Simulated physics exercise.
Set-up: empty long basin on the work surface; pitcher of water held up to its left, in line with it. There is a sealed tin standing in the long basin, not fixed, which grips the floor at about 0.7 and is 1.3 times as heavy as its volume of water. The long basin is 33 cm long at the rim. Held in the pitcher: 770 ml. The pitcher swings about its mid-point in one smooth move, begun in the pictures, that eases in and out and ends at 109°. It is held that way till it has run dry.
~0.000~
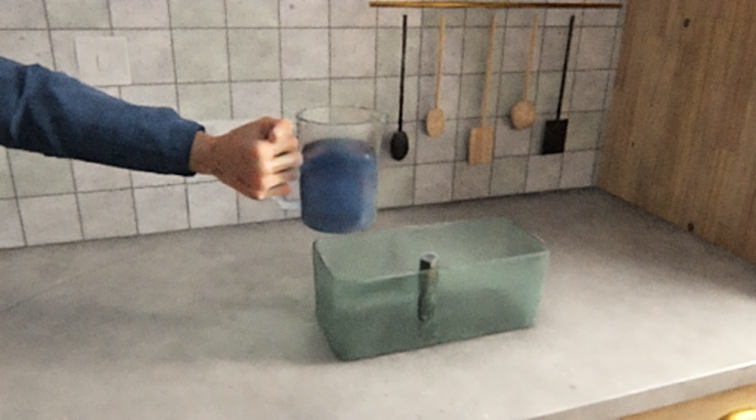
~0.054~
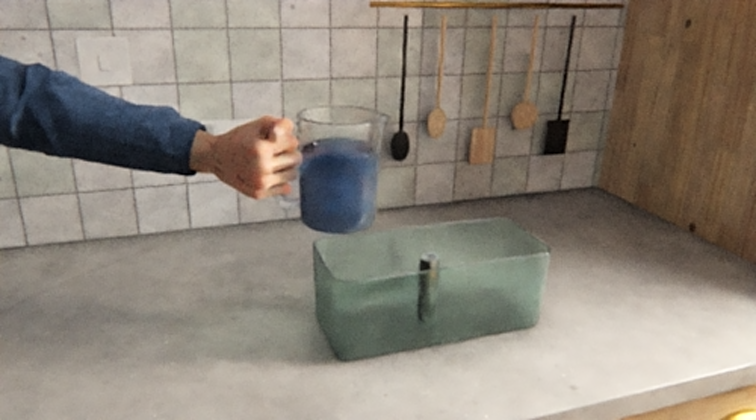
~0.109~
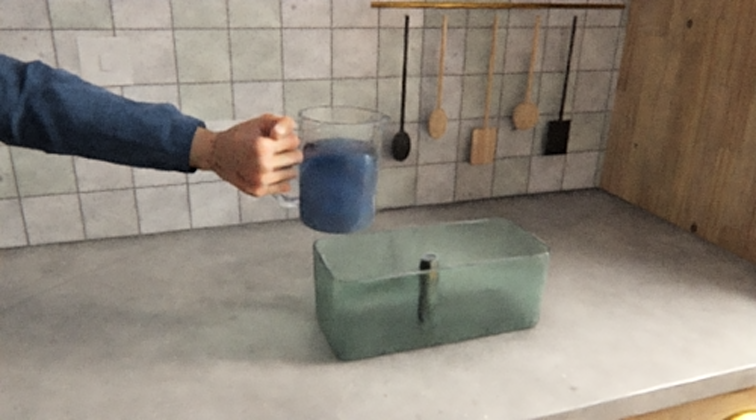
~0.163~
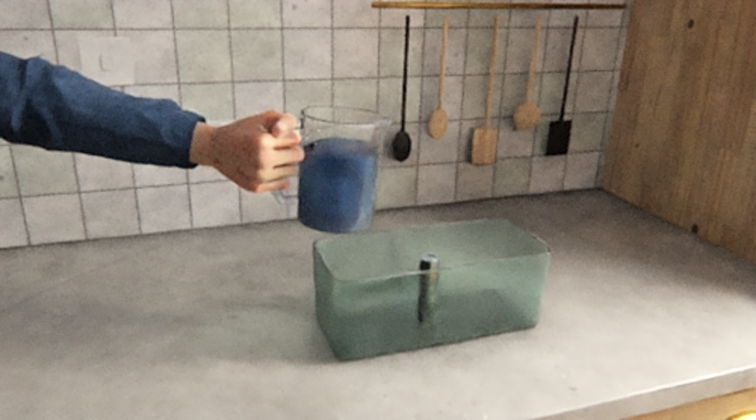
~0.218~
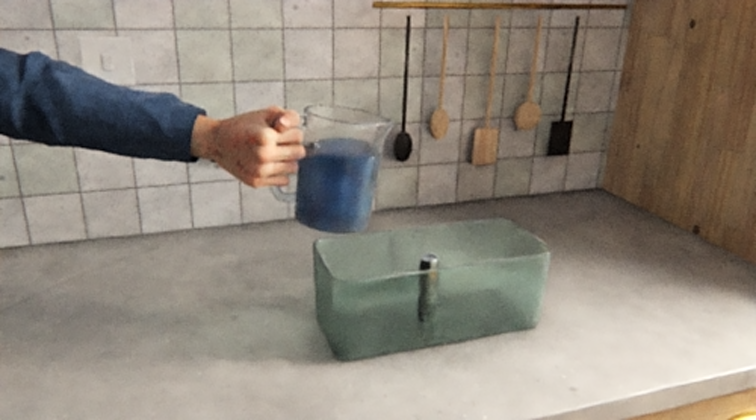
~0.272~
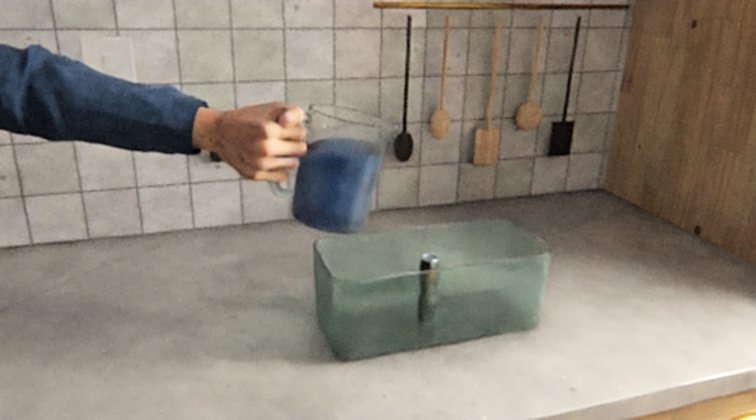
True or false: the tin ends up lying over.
True.
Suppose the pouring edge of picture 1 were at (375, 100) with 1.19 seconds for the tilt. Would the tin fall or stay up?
Result: Tin tipped over.
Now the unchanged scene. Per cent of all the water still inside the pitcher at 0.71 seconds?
Roughly 92 per cent.
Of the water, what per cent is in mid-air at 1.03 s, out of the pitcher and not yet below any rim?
Estimate: About 20 in a hundred.
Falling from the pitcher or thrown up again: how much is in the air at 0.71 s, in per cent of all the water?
Near 7 per cent at that moment.
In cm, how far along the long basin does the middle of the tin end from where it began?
Net tin displacement: Roughly 7.5 cm.
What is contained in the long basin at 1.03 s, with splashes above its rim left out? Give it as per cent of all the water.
About 44 per cent.
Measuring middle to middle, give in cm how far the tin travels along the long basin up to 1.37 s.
It has moved some 7 cm.
After 0.71 s the tilt is 67° and 93 per cent is still to pour; the tin stands where it began.
After 1.03 s the tilt is 102° and 37 per cent is still to pour; the tin stands where it began.
After 1.37 s the tilt is 109° and 2 per cent is still to pour; the tin lies on its side.
After 1.73 s the tilt is 109° and 0 per cent is still to pour; the tin lies on its side.
In the end the tin lies on its side.
